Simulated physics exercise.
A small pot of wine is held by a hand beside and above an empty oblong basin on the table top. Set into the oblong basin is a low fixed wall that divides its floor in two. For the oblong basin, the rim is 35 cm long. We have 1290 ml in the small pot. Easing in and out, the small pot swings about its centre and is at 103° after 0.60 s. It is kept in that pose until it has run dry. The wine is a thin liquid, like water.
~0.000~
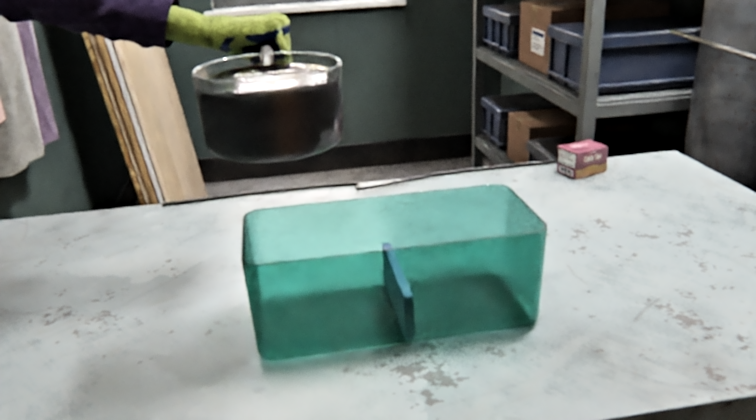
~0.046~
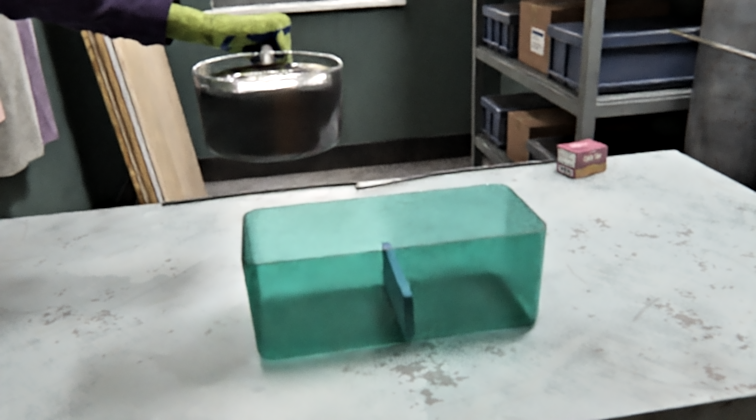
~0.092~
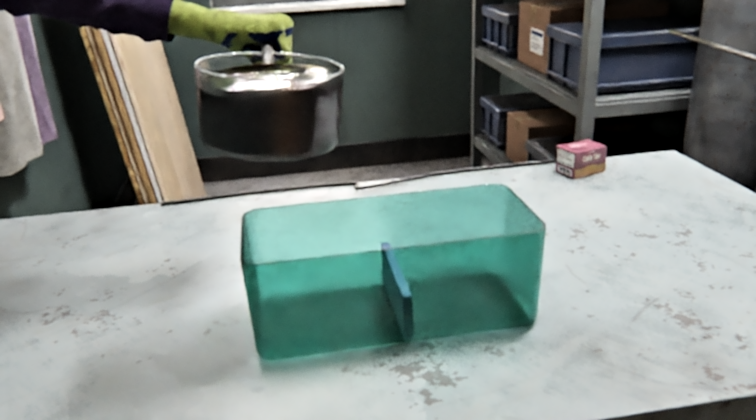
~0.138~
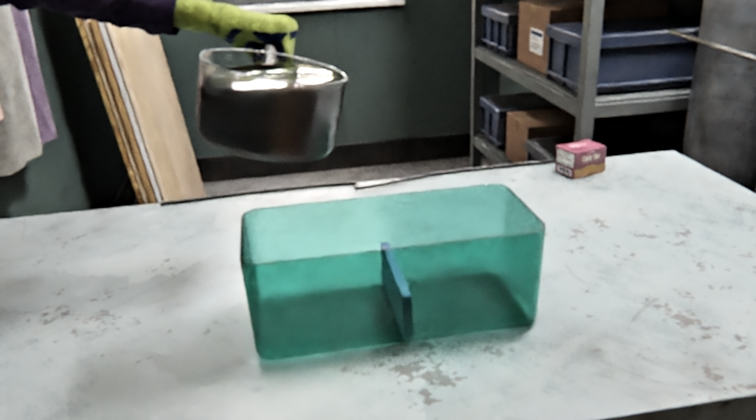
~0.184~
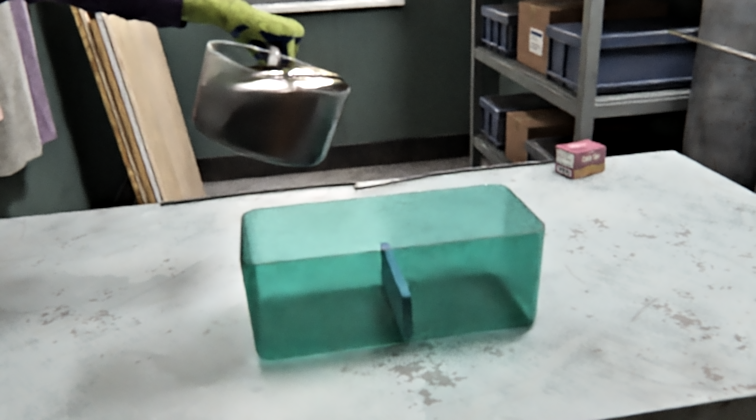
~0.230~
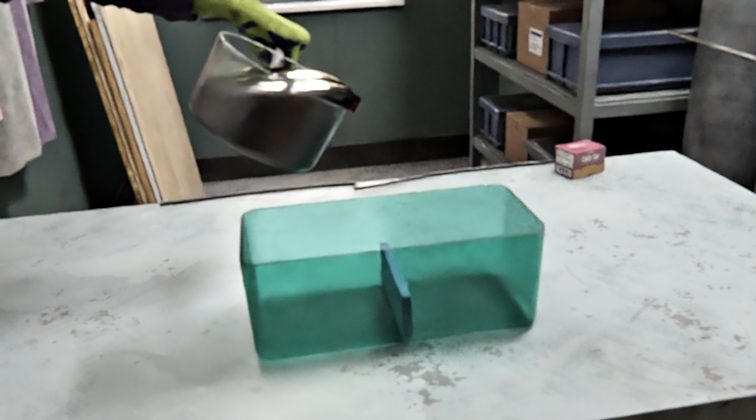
A green-gloved hand at the upper left holds a small clear pot of dark wine, which starts upright and tilts slowly, then more steeply, to the right until the liquid reaches its lowered rim. Below it, a translucent green oblong basin with a blue divider stands on a worn white table, a small pink box behind. The steady camera looks slightly down on a storeroom with shelves of blue bins and leaning boards.
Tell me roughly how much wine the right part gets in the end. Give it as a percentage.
It gets about 53 per cent.
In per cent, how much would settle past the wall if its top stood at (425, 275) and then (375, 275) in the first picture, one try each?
The first try gives 25 percent and the second 75 percent.
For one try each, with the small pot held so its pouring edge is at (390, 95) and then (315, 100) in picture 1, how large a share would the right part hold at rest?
Try 1: 85 %; try 2: 15 %.
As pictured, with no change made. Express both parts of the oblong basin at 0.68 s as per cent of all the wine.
Near 28 on the left, 56 on the right.
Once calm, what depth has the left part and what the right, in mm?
22 mm left, 28 mm right.
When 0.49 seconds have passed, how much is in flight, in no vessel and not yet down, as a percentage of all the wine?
Near 44 per cent at that time.
By 0.49 s the tilt is 95° and 32 per cent is still to pour, 2 is left of the wall and 23 right of it.
By 0.68 s the tilt is 103° and 8 per cent is still to pour, 28 is left of the wall and 57 right of it.
By 0.88 s the tilt is 103° and 1 per cent is still to pour, 41 is left of the wall and 52 right of it.
By 1.10 s the tilt is 103° and 0 per cent is still to pour, 45 is left of the wall and 53 right of it.
At rest 45 per cent lies left of the wall, 53 right of it and 2 outside.
